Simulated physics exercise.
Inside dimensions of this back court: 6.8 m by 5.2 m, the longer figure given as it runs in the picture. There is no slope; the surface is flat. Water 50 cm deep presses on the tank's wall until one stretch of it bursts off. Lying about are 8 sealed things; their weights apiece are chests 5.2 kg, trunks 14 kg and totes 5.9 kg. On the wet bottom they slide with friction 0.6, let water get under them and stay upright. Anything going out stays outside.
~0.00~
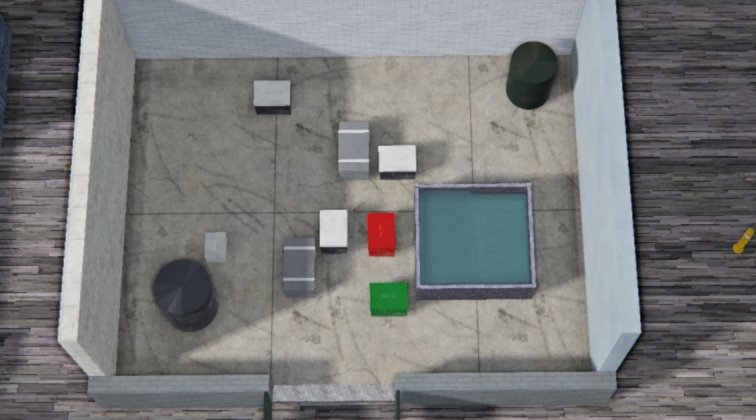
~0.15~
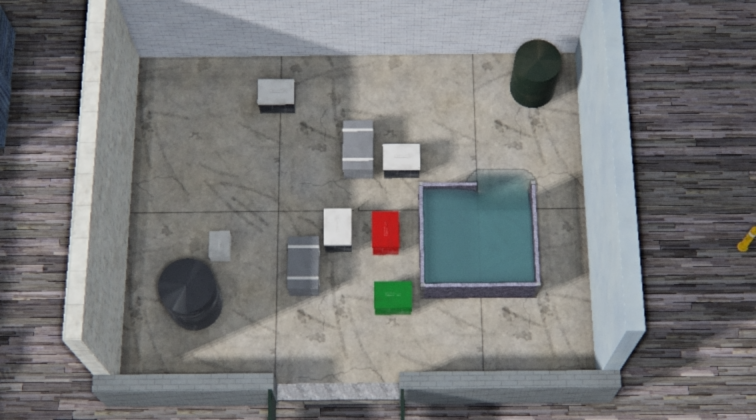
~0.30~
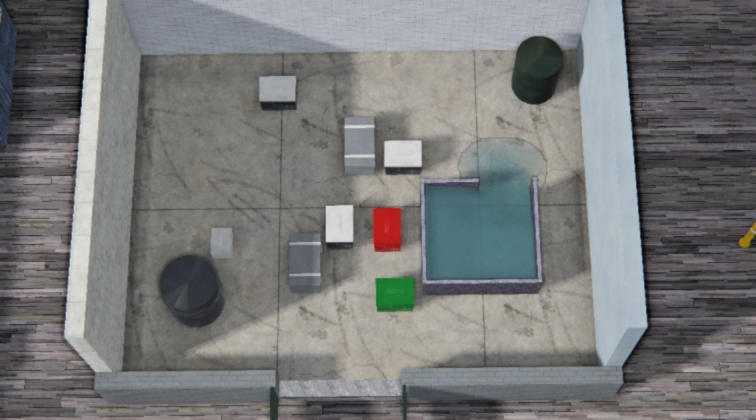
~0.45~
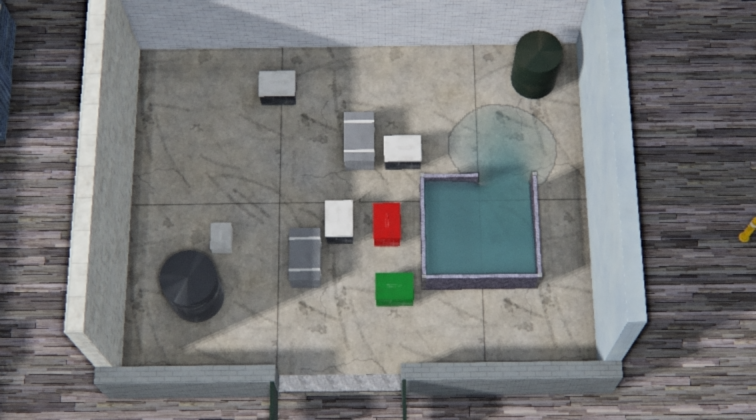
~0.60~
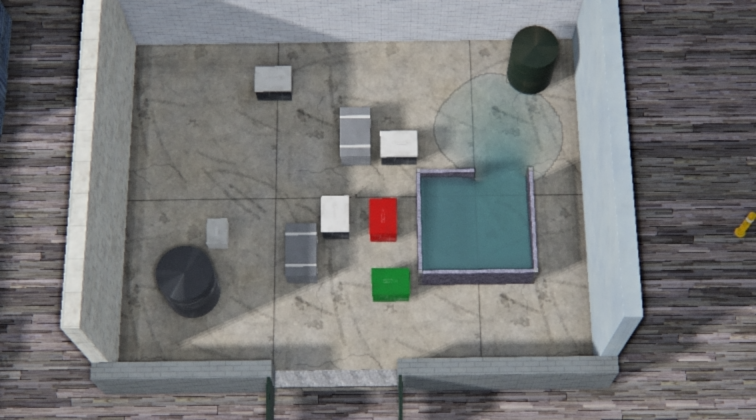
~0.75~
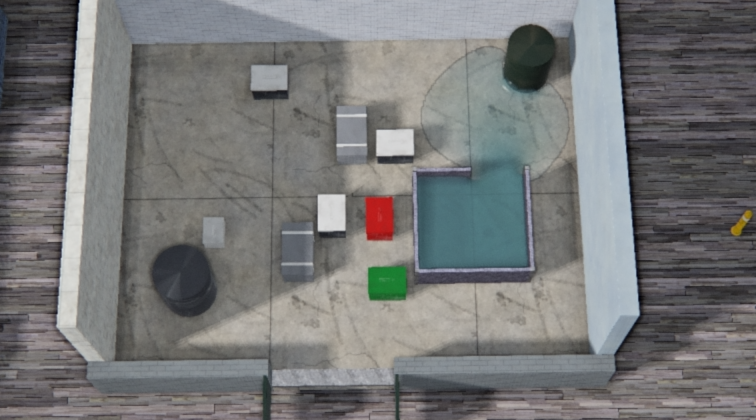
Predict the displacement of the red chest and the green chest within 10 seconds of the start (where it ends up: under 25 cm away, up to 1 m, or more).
Outcome: The red chest will hardly move, the green chest will hardly move.
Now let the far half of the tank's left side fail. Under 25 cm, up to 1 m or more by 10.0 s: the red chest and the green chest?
The red chest would be washed far off and the green chest would remain almost still.
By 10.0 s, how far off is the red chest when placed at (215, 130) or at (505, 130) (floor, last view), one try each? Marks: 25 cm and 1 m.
Well, the first time it covers a big distance, and the second time it covers a big distance.
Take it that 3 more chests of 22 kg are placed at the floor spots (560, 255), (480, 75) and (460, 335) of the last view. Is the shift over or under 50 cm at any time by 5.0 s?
Going through them in the order asked, they come out shy of the mark, clear of the mark and shy of the mark.
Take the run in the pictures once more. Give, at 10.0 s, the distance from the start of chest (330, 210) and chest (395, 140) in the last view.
In that order: 0 cm, 30 cm.
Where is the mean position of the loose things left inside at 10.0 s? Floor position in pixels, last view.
About (313, 233).
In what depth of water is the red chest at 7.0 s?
I'd say around 1 cm.
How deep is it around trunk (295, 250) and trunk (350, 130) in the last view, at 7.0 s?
Some 0 cm at the first, some 3 cm at the second.
After 2.0 s the red chest is near (379, 215), 0.0 m from its start, aground; the green chest is near (387, 280), 0.0 m from its start, aground; 0 of 8 are out; 0 afloat.
After 4.5 s the red chest is near (379, 215), 0.0 m from its start, aground; the green chest is near (387, 280), 0.0 m from its start, aground; 0 of 8 are out; 0 afloat.
After 7.0 s the red chest is near (379, 215), 0.0 m from its start, aground; the green chest is near (387, 280), 0.0 m from its start, aground; 0 of 8 are out; 1 afloat.
After 10.0 s the red chest is near (379, 215), 0.0 m from its start, aground; the green chest is near (387, 280), 0.0 m from its start, aground; 0 of 8 are out; 2 afloat.
